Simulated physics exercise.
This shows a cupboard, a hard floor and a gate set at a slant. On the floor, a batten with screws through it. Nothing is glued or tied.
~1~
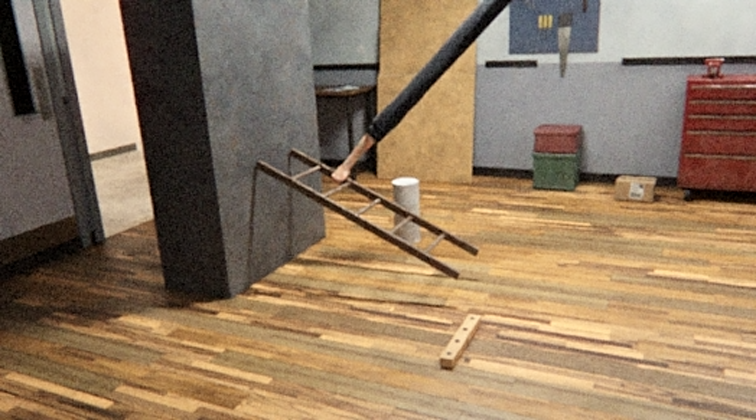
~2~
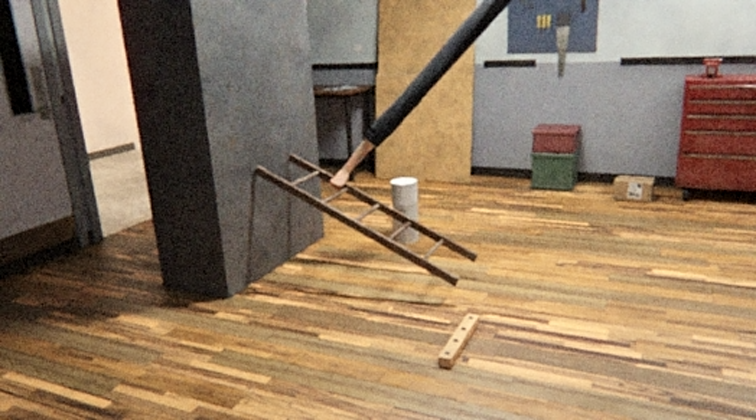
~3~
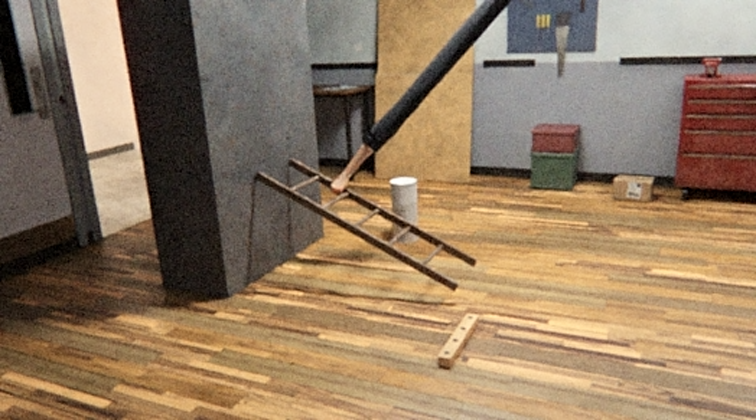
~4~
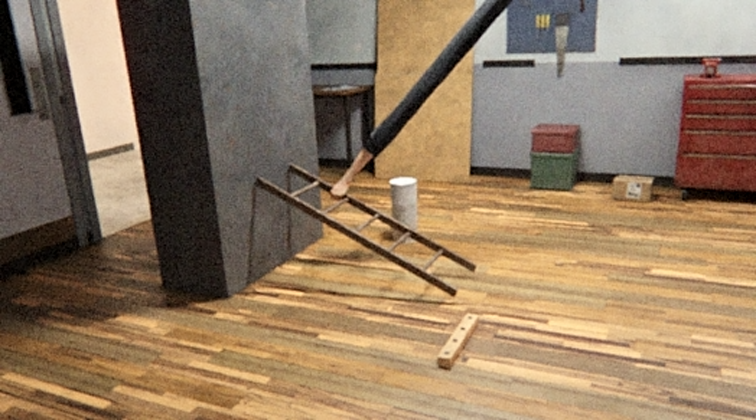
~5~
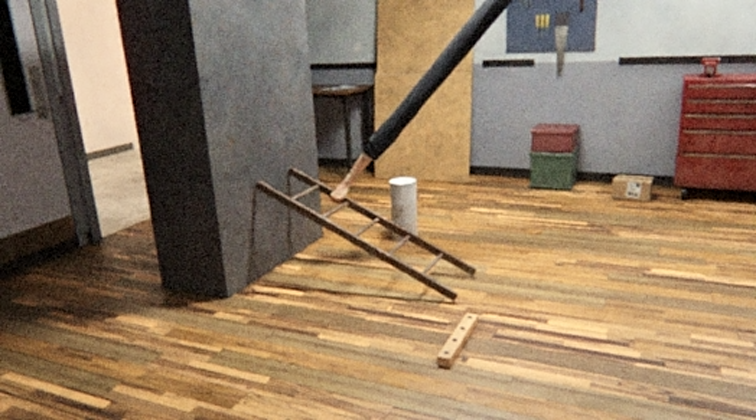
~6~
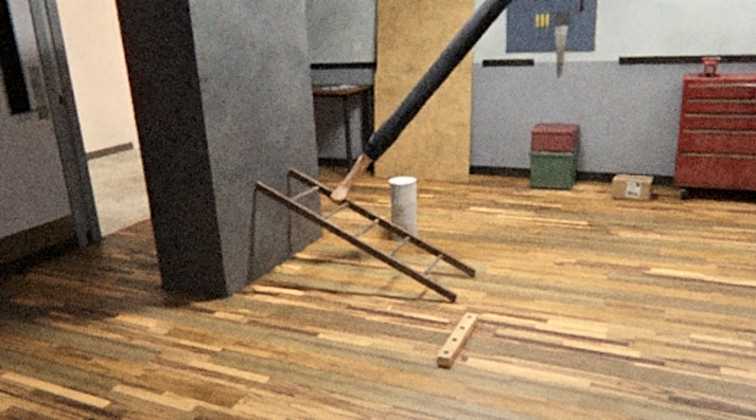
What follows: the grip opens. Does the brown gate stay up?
Outcome: The brown gate slides out and falls.
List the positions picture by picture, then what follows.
In the first frame, still on the way; brown gate (367, 208); batten (461, 339).
In the second frame, still on the way; brown gate (366, 214); white canister (405, 210).
In the third frame, still on the way; brown gate (366, 219); batten (459, 339).
In the fourth frame, still on the way; brown gate (366, 224); white canister (404, 210).
In the fifth frame, still on the way; brown gate (366, 228); batten (459, 338).
In the sixth frame, in place, still held; brown gate (365, 229); white canister (404, 210).
Then, 0.22 s after the last picture, brown gate tipped 7° from how it was near (370, 241).
Then, 0.32 s after the last picture, brown gate tipped 16° from how it was near (376, 259).
Then, 0.38 s after the last picture, brown gate tipped 24° from how it was near (379, 274).
At rest, the brown gate slips down, near (379, 273); the bystanders in place.
